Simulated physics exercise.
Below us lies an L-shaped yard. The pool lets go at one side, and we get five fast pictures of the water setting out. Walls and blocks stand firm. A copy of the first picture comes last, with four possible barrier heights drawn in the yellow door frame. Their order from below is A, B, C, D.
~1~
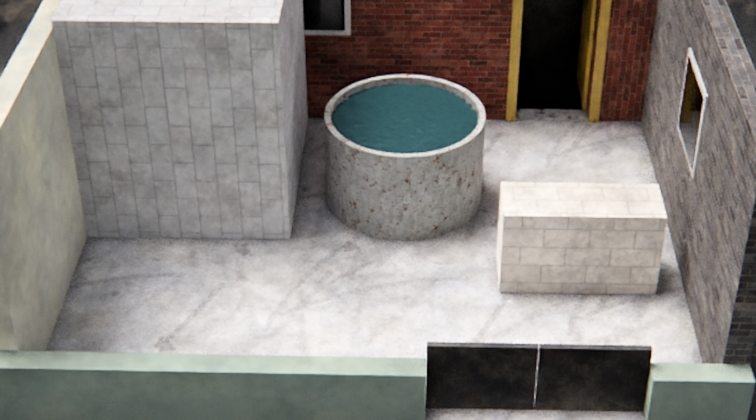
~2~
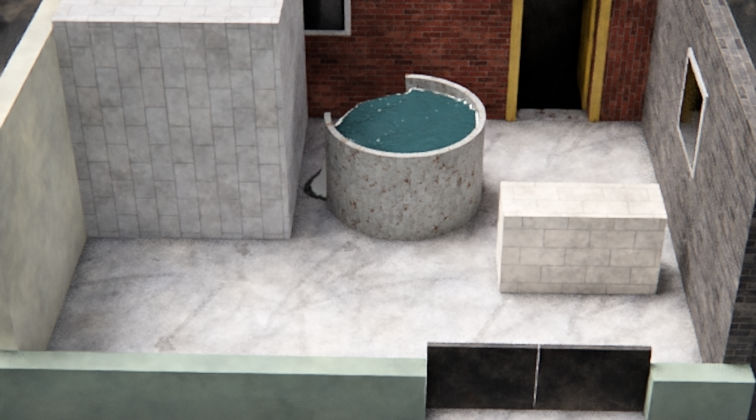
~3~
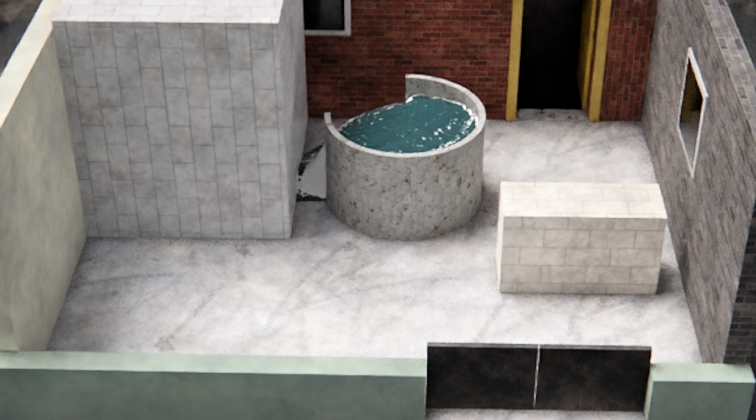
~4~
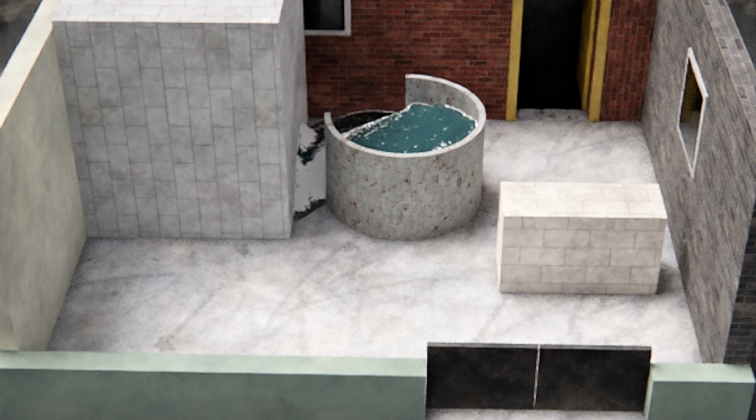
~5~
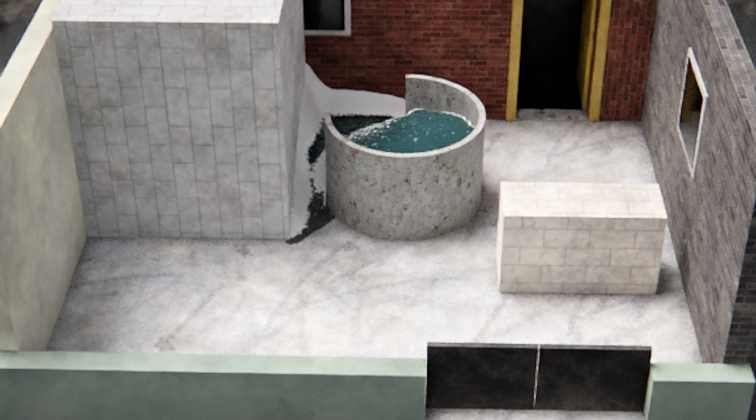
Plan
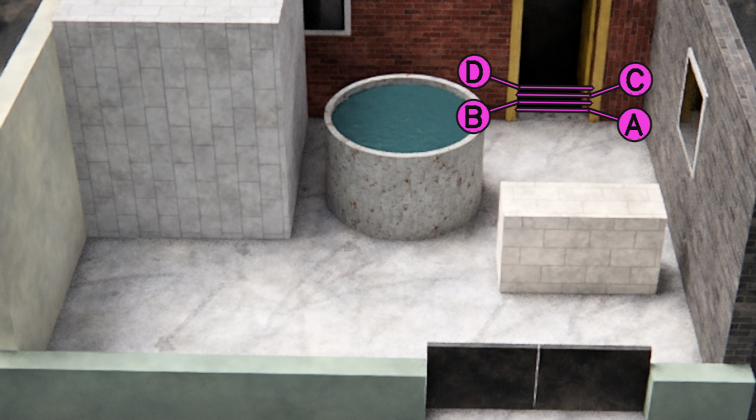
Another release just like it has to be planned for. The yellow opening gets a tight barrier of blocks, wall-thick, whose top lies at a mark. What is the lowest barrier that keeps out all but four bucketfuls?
A.
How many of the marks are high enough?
All of the four.
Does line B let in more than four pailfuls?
No.
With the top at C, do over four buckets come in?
No, that is safe.
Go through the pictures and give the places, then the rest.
In the first picture, water in the pool at rest, its middle at (405, 120); foot of the yellow doorway at (552, 120); shut gate at (538, 356).
In the second picture, front seen at (319, 193), 2 % of the ground wet.
In the third picture, front seen at (313, 190), 4 % of the ground wet.
In the fourth picture, front seen at (307, 204), 7 % of the ground wet.
In the fifth picture, front seen at (291, 236), 9 % of the ground wet.
On the marked copy, A at (553, 110); B at (553, 102); C at (554, 95); D at (555, 87); from the bottom up A, B, C, D.
If A is chosen, a splash gets over, under a bucket.
If B is chosen, nothing gets over.
If C is chosen, nothing gets over.
If D is chosen, nothing gets over.
